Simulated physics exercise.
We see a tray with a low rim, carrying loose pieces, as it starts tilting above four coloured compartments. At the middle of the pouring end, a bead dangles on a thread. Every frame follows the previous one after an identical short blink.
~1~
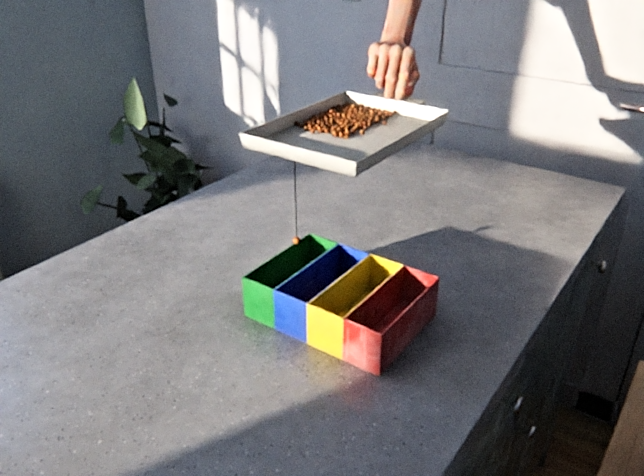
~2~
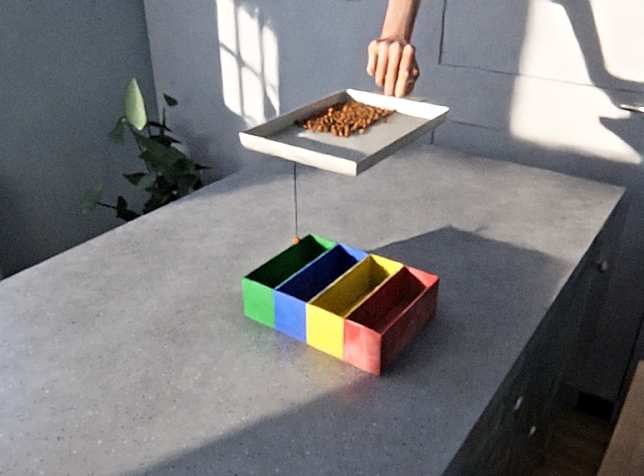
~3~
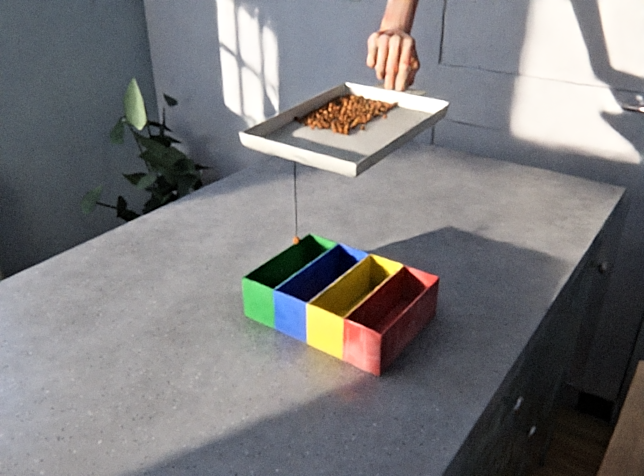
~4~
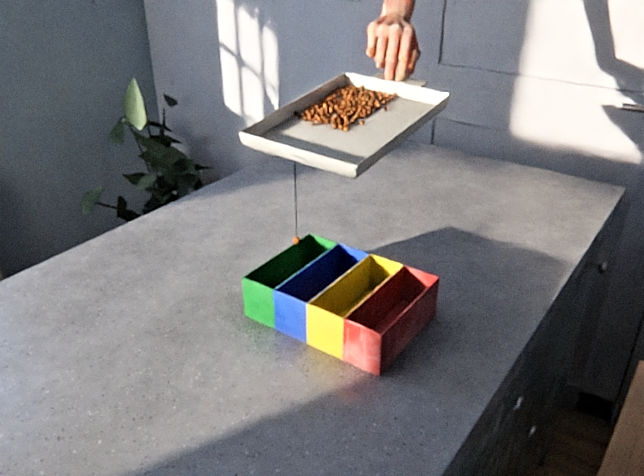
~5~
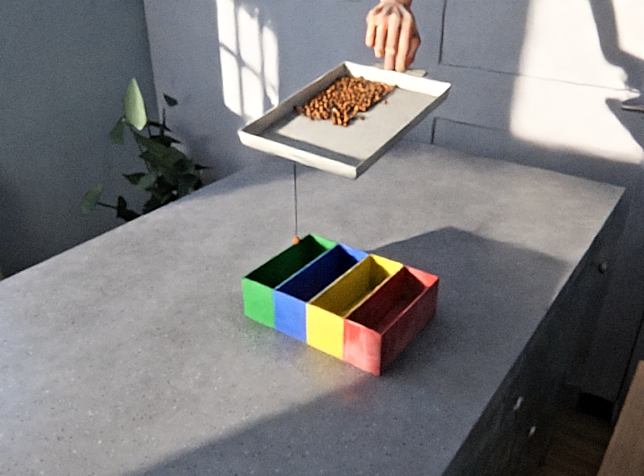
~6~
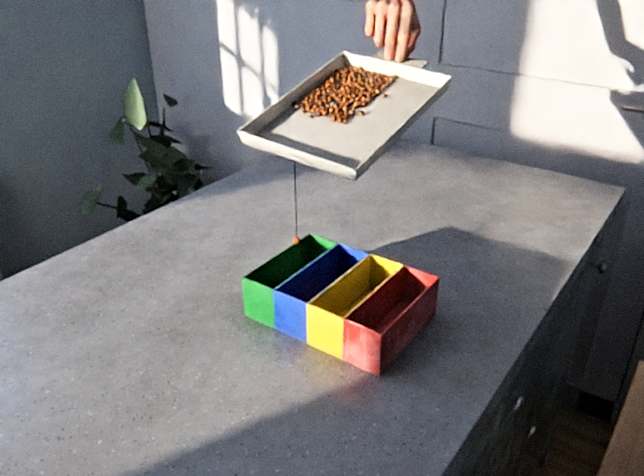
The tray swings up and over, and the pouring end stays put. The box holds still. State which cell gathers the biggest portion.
It is the blue cell.
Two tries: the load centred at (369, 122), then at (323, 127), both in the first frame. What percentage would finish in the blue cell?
Close to 50 %, followed by close to 50 %.
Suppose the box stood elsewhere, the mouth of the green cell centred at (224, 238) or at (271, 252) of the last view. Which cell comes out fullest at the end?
First try: The cell in red. Second try: The yellow cell.
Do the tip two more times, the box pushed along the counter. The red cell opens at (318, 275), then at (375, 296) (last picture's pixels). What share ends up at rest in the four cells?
Roughly 70 per cent, then roughly 100 per cent.
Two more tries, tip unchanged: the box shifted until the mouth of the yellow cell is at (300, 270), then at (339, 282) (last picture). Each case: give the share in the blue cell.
10 % and 40 %.
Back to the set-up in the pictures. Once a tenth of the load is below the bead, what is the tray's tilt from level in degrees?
At some 60 degrees.
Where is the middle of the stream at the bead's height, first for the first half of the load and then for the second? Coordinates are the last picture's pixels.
Near (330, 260) to start, and near (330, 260) afterwards.
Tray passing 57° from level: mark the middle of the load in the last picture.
About (321, 164).
Soon, tray tipped steeply; most on the tray; a small part in the yellow cell; a stray few in the blue cell; a stray few in the green cell; a stray few in the red cell; a small part falling or outside the box.
A while on, tray tipped right over; most on the tray; a small part in the blue cell; a small part in the yellow cell; a stray few in the green cell; a stray few in the red cell; a stray few falling or outside the box.
Towards the end, tray tipped past a quarter turn; about half in the blue cell; about a quarter in the yellow cell; about a quarter in the green cell; a stray few in the red cell; a stray few falling or outside the box.
Finally, tray tipped past a quarter turn; about half in the blue cell; about a quarter in the yellow cell; about a quarter in the green cell; a stray few in the red cell; a stray few outside the box.
